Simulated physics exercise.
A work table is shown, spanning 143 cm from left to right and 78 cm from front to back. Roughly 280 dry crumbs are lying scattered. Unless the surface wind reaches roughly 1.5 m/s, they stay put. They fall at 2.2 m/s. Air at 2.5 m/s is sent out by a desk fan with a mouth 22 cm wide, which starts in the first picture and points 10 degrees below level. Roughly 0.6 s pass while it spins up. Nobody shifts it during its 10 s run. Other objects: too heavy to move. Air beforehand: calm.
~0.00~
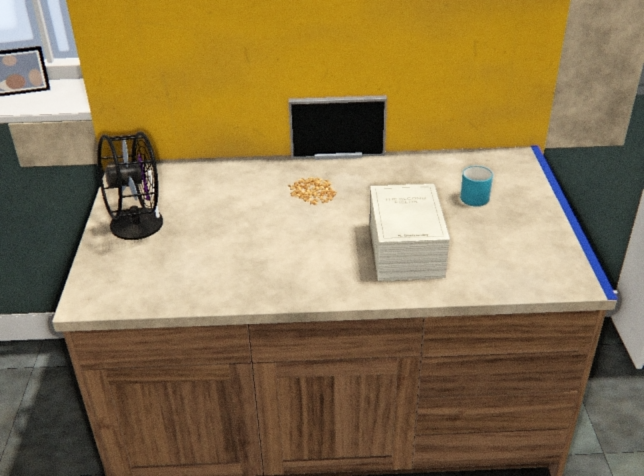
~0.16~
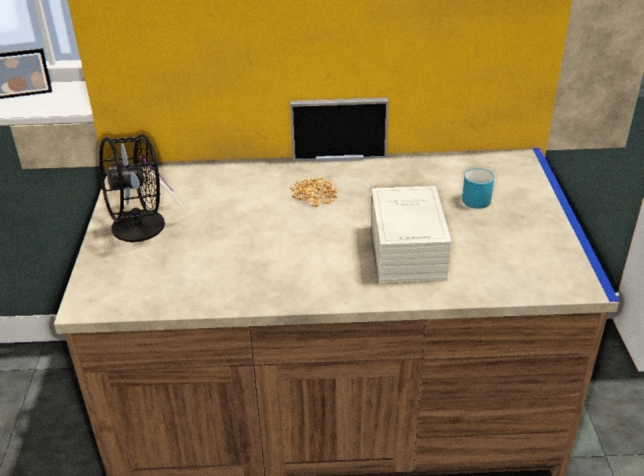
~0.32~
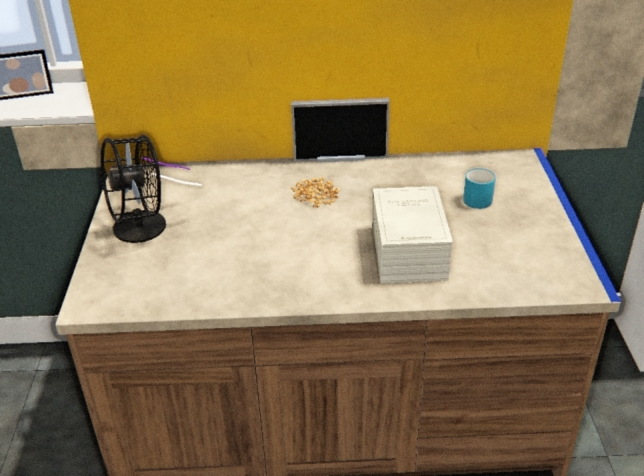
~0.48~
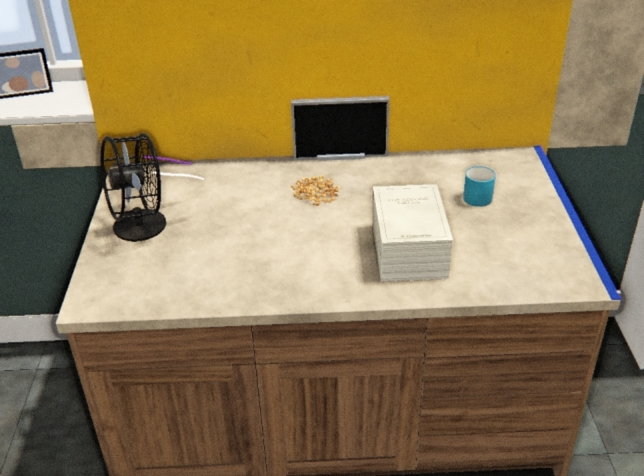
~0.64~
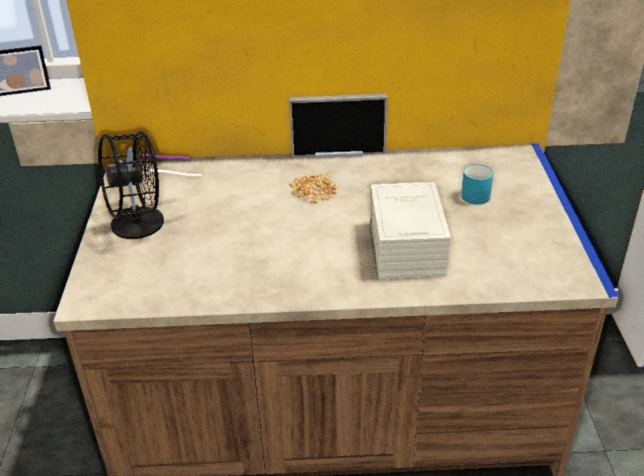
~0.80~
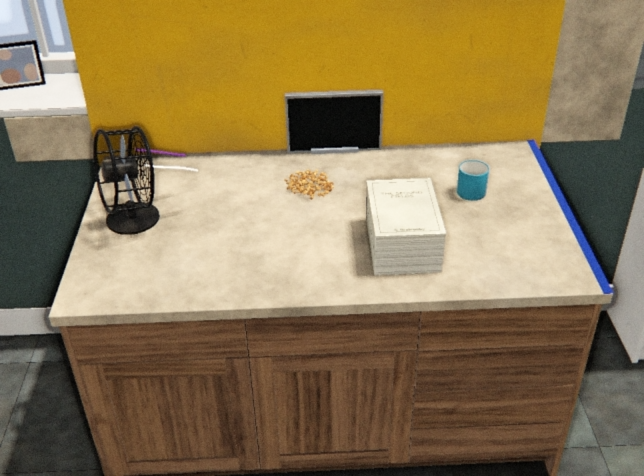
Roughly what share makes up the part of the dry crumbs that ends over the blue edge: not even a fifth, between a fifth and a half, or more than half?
It is more than half.
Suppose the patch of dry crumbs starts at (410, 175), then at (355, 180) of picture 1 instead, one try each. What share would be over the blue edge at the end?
Results, one try each: 100 %, 100 %.
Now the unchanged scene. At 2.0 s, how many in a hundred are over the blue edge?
I reckon close to 50 %.
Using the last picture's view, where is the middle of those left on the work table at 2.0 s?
About (495, 184).
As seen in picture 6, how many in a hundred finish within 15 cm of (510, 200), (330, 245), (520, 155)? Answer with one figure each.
In order: About 20 %, then 0 %, then 1 %.
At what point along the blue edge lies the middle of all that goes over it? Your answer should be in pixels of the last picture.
I'd point to somewhere near (551, 172).
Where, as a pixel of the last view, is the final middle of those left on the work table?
Centre: Roughly (472, 199).
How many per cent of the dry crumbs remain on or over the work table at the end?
About 30 percent of them remain.
After 2.0 s the count stands so, 54 % are over the blue edge; the middle of those still in play is near (497, 183).
After 3.2 s the count stands so, 65 % are over the blue edge; the middle of those still in play is near (495, 184).
After 5.5 s the count stands so, 69 % are over the blue edge; the middle of those still in play is near (479, 200).
After 10.0 s, at the end, 72 % are over the blue edge; the middle of those still in play is near (472, 199).
